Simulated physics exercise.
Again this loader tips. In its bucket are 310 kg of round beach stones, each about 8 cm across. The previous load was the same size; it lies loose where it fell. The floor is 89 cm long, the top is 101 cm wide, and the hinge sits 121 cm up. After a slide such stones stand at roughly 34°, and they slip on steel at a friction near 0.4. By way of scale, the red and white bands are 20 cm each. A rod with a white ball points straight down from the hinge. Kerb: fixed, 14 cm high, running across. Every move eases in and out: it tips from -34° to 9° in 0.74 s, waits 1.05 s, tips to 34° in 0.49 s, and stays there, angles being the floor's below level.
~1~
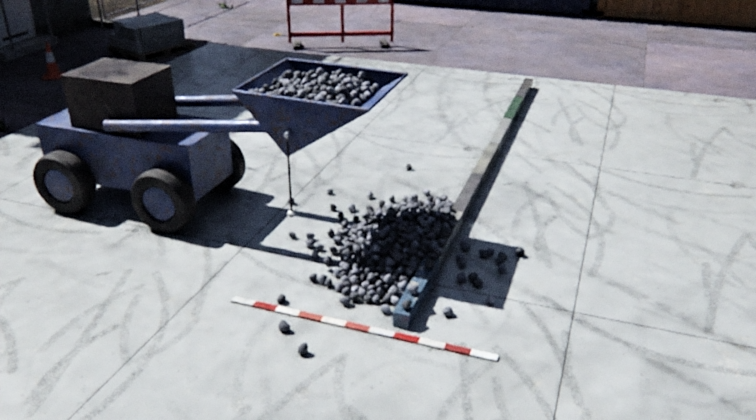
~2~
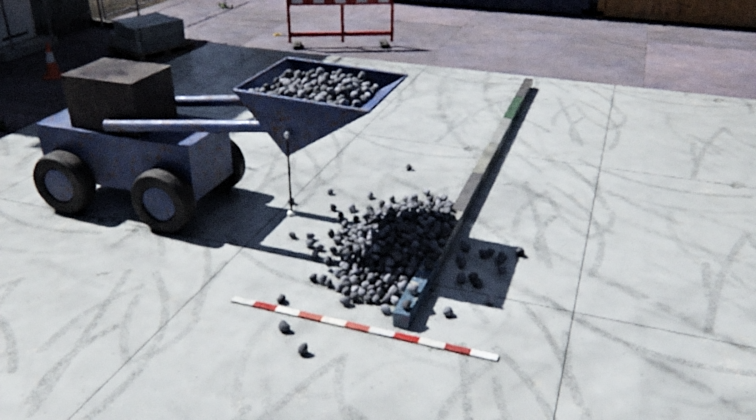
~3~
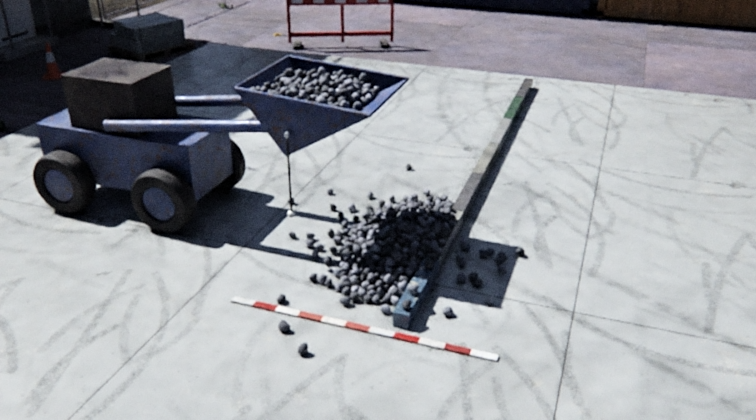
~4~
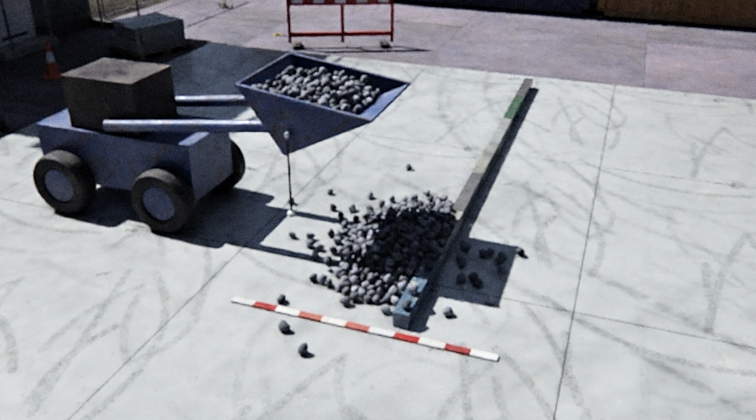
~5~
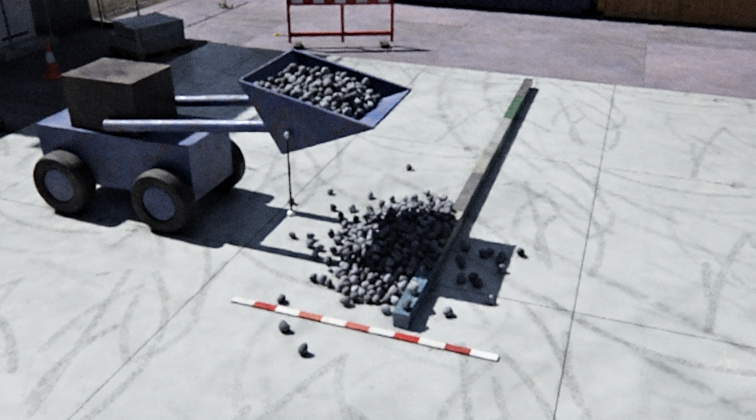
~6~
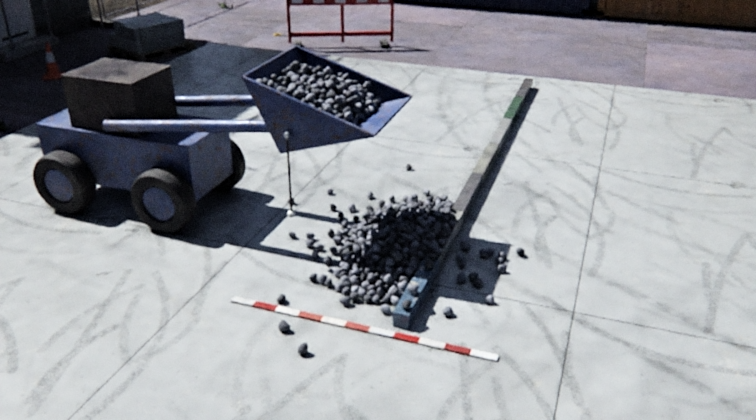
The clip opens on a blue wheeled loader at left holding a bucket of rounded grey stones above a paved yard, beside a loose stone pile against a long kerb. The bucket barely moves at first, then its right-hand lip gradually lowers while the stones stay inside and the pile remains still.
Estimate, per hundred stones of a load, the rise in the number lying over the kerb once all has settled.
Roughly 23 more per hundred.
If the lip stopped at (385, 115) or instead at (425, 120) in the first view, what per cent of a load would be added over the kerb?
45 % and 90 %.
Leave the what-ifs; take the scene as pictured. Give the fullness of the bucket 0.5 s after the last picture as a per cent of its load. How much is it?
About 100 per cent.
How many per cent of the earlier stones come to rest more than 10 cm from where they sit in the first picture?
I'd put it at about 10 per cent.
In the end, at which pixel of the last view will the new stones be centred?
Their middle rests near (412, 232).
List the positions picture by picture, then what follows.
The bucket is at -34°, its lip at (369, 111); the top of the load is at (333, 79). The earlier load is highest near (425, 222), 23 cm above ground level, 97 % on this side of the kerb, 3 % over the kerb, in the first frame.
Lip at (369, 112), floor tilted -33°, highest stones at (325, 79), in the second frame.
The bucket is at -31°, its lip at (370, 116); the top of the load is at (305, 77), in the third frame.
Lip at (372, 121), floor tilted -27°, highest stones at (301, 76), in the fourth frame.
The bucket is at -23°, its lip at (374, 128); the top of the load is at (303, 73), in the fifth frame.
Lip at (375, 136), floor tilted -18°, highest stones at (300, 69), in the sixth frame.
Then, 0.2 s after the last picture the floor is at 2°; in per cent of one load, 100 in the bucket, 97 on this side of the kerb, 3 over the kerb; the foremost stones are at (496, 265).
Then, 0.5 s after the last picture the floor is at 9°; in per cent of one load, 100 in the bucket, 97 on this side of the kerb, 3 over the kerb; the foremost stones are at (496, 265).
Then, 2.4 s after the last picture the floor is at 34°; in per cent of one load, 14 in the bucket, 173 on this side of the kerb, 13 over the kerb; the foremost stones are at (533, 252).
Then, 5.0 s after the last picture the floor is at 34°; in per cent of one load, 0 in the bucket, 174 on this side of the kerb, 26 over the kerb; the foremost stones are at (542, 267). Net gain over the kerb, 23.
